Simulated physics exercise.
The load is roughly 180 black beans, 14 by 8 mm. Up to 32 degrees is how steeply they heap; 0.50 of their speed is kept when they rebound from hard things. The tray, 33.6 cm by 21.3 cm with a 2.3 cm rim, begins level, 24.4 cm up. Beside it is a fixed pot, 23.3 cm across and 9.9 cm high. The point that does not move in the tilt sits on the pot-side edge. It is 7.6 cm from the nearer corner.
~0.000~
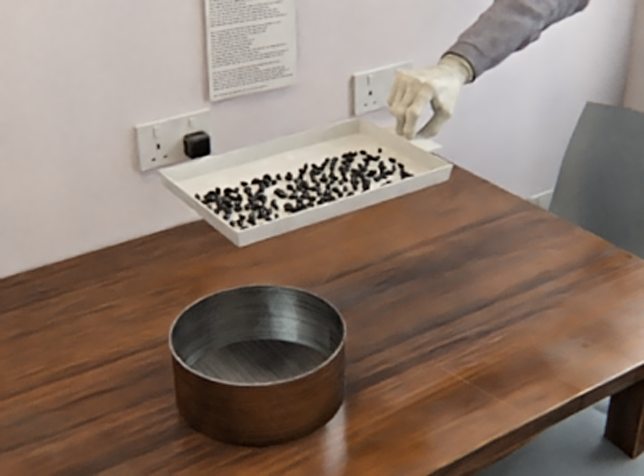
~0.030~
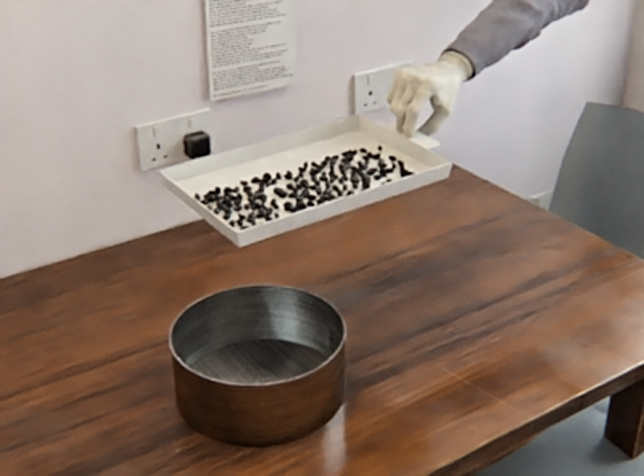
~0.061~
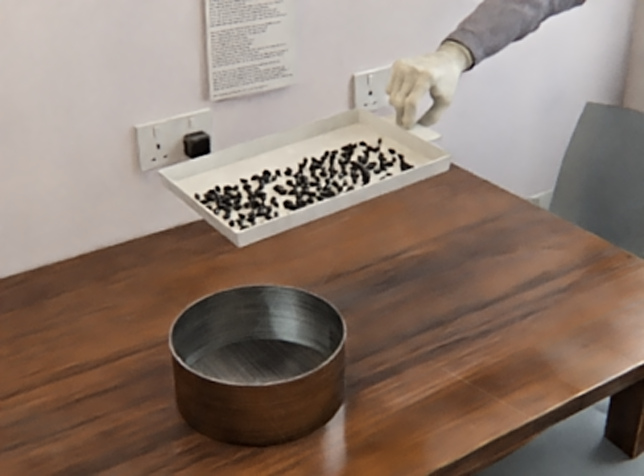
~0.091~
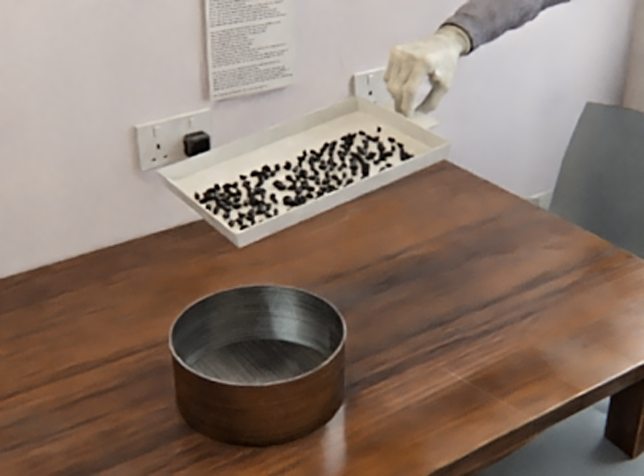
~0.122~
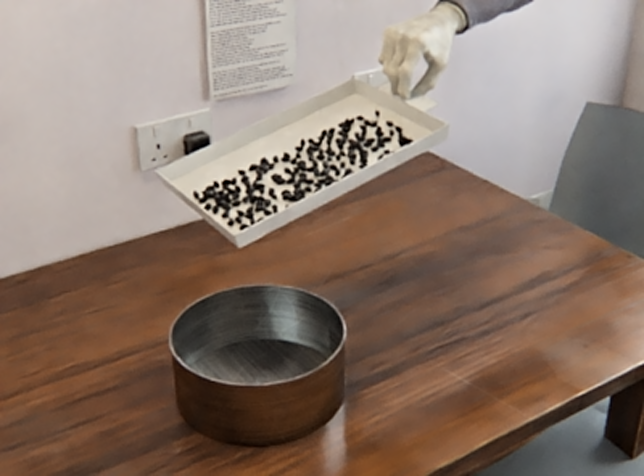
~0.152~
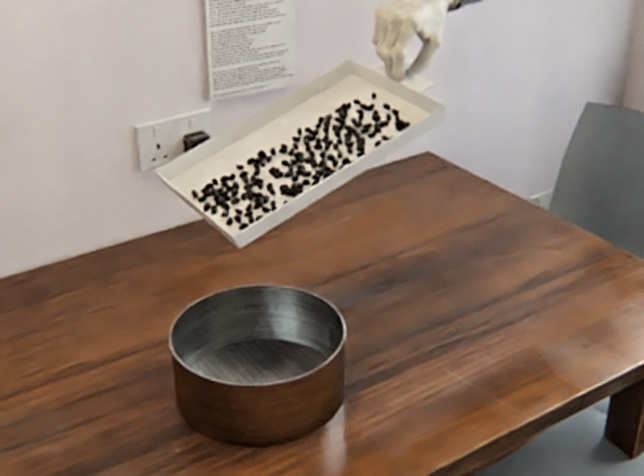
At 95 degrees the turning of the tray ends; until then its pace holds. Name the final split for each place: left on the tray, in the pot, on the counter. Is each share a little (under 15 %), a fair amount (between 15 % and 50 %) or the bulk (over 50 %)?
Tray: A little; pot: A fair amount; counter: The bulk.
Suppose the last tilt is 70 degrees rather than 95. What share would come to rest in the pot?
It would be near 10 per cent.
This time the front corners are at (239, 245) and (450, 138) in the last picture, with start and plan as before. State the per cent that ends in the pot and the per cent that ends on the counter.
Final per cent - pot 85, counter 10.
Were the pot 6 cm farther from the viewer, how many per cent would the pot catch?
Result after the change: About 30 in a hundred.
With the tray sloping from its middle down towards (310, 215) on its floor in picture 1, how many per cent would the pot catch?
Some 85 per cent.
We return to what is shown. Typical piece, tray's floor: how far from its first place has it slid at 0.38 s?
Around 3 centimetres.
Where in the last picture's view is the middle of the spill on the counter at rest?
Spill centre at rest: About (58, 444).
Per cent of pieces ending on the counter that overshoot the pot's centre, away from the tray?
About 100 per cent.
After 0.38 s, tilt 57 degrees; the tray holds 100 %, the pot 0 %.
Then, at 0.53 s, tilt 84 degrees; the tray holds 95 %, the pot 0 %.
Then, at 0.80 s, tilt 95 degrees; the tray holds 10 %, the pot 15 %.
In the end, at 2.2 s, tray 5 %, pot 30 %, counter 70 %.
